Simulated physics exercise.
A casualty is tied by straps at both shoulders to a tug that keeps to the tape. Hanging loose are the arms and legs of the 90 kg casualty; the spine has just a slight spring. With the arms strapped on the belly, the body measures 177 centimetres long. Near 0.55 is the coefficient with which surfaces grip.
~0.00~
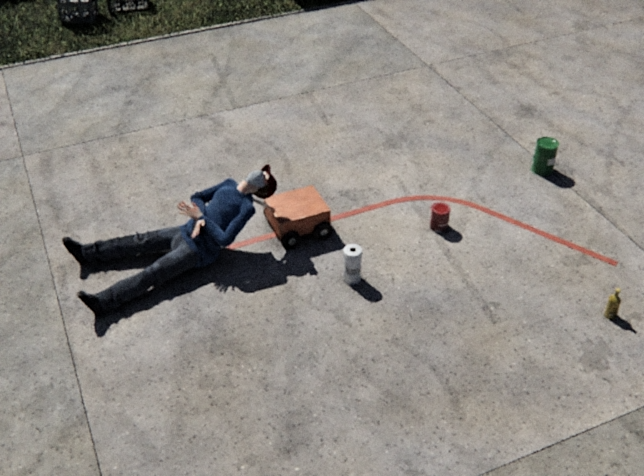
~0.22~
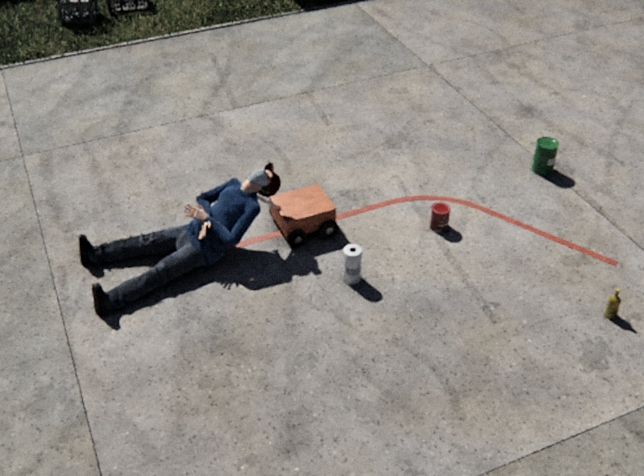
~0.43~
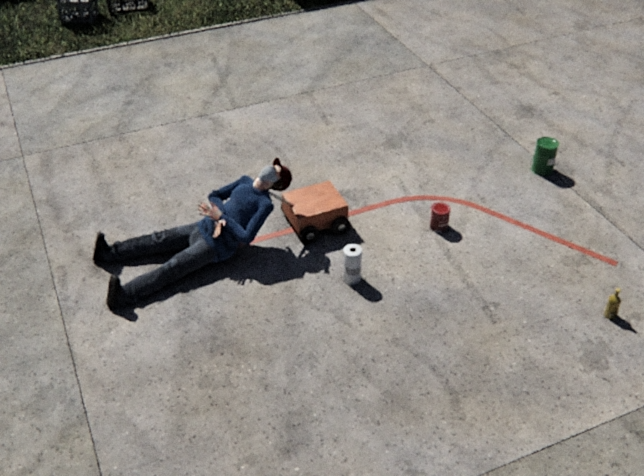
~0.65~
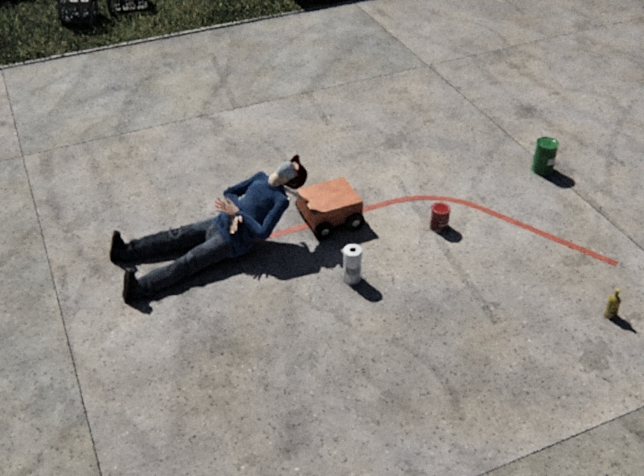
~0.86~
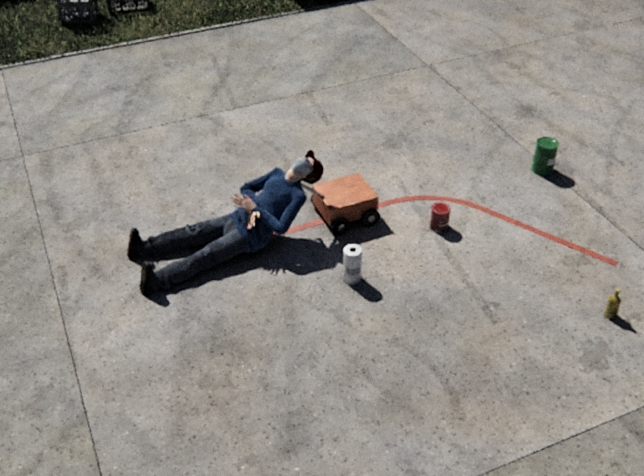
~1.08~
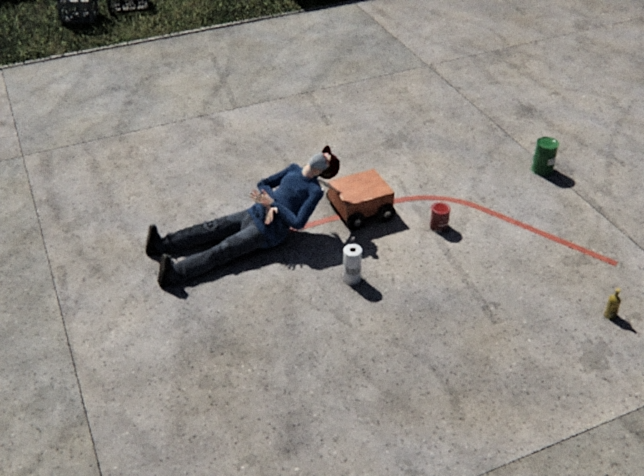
The clip opens on a figure in a blue top and dark trousers lying face up on concrete, head against a small orange wheeled cart. The cart rolls right along a curved red line, dragging the figure behind it, passes behind a white cylinder, and draws closer to a red can.
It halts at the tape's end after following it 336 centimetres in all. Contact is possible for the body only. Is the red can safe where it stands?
The red can takes a hit.
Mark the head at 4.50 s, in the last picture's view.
It sits near (601, 194), give or take.
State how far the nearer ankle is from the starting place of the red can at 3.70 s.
I'd say close to 70 cm.
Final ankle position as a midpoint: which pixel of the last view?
Estimated spot: About (467, 214).
After 2.20 s the red can is where it stood, near (440, 218) in the last picture's view; the nearer ankle is 149 cm from that spot.
After 3.00 s the red can is where it stood, near (440, 218) in the last picture's view; the yellow bottle where it stood; the nearer ankle is 102 cm from that spot.
After 3.70 s the red can is 2 cm from where it stood, near (441, 218) in the last picture's view; the nearer ankle is 66 cm from that spot.
After 4.50 s the red can is 17 cm from where it stood, near (458, 226) in the last picture's view; the yellow bottle where it stood; the nearer ankle is 21 cm from that spot.
By 5.3 s, red can gets knocked; green bin stays put; yellow bottle stays put; white post stays put.
